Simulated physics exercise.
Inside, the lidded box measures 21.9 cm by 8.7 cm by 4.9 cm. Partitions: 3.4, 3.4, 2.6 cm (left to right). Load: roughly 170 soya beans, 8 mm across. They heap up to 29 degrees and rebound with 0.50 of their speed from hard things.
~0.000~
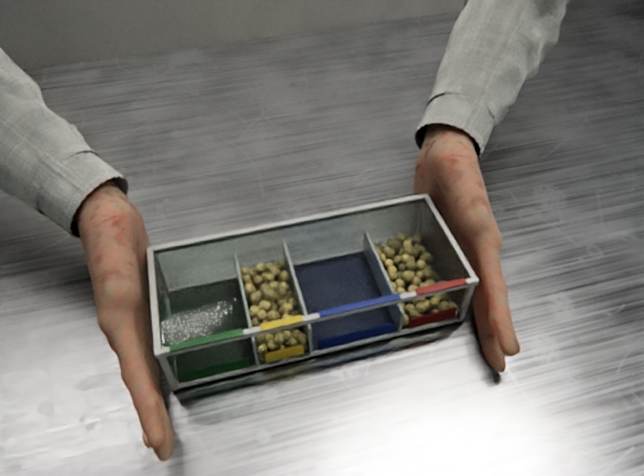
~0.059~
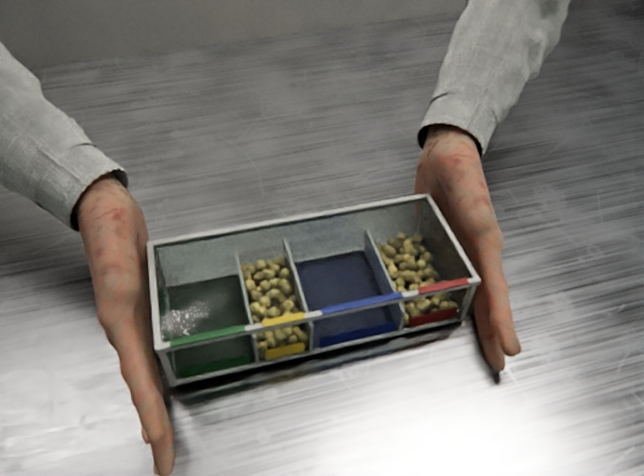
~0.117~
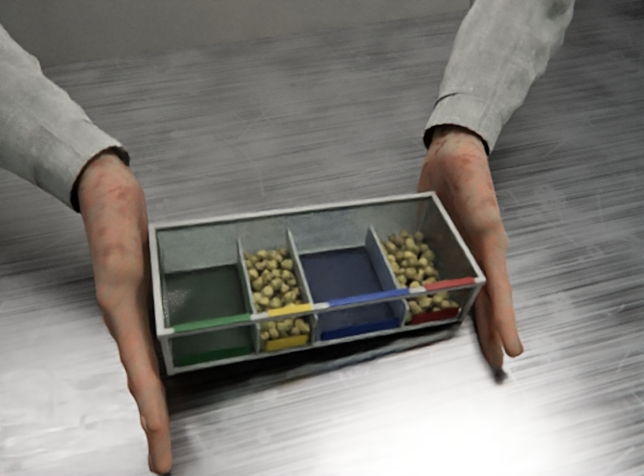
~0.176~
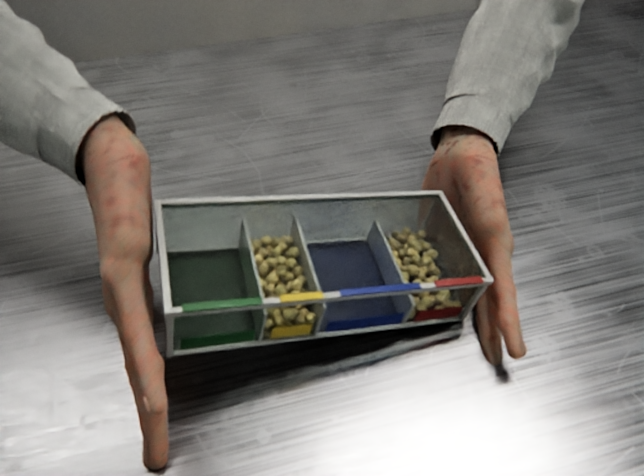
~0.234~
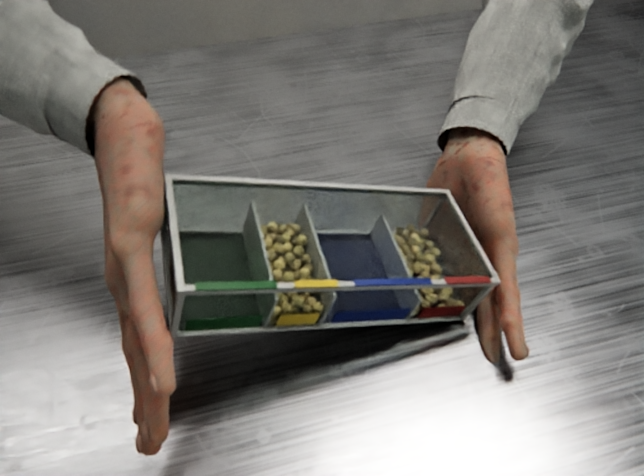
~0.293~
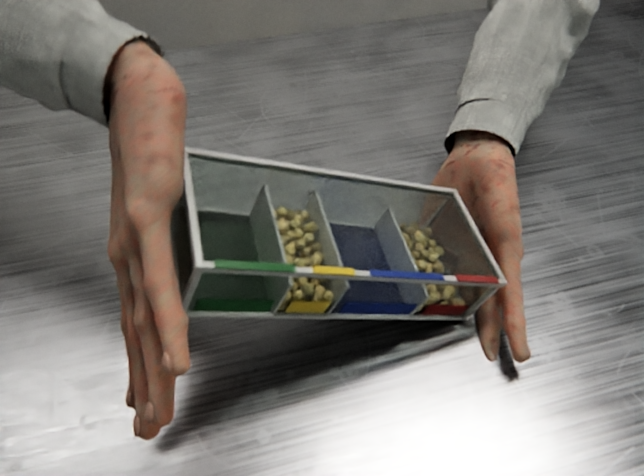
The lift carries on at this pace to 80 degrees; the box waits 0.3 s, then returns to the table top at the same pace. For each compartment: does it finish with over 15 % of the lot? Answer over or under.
Red compartment: Over; blue compartment: Under; green compartment: Under; yellow compartment: Over.
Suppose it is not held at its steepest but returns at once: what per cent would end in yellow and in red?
In that case yellow 50, red 45.
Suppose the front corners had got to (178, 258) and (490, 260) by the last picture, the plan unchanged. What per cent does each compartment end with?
Red 55; blue 5; green 0; yellow 45.
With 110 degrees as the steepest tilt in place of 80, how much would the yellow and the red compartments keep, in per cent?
In that case yellow 35, red 55.
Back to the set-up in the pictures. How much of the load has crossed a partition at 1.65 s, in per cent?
About 10 per cent.
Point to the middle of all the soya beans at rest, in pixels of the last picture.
At about (365, 296).
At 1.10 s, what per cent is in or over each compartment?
Red 45, blue 5, green 0, yellow 50.
After 1.10 s, tilt 80 degrees; red 45 %, blue 5 %, yellow 50 %.
Then, at 1.65 s, tilt 40 degrees; red 50 %, blue 5 %, yellow 50 %.
Then, at 2.25 s, tilt 0 degrees; red 50 %, blue 5 %, yellow 50 %.
By 2.6 s all is still; red 50 %, blue 5 %, green 0 %, yellow 50 %.
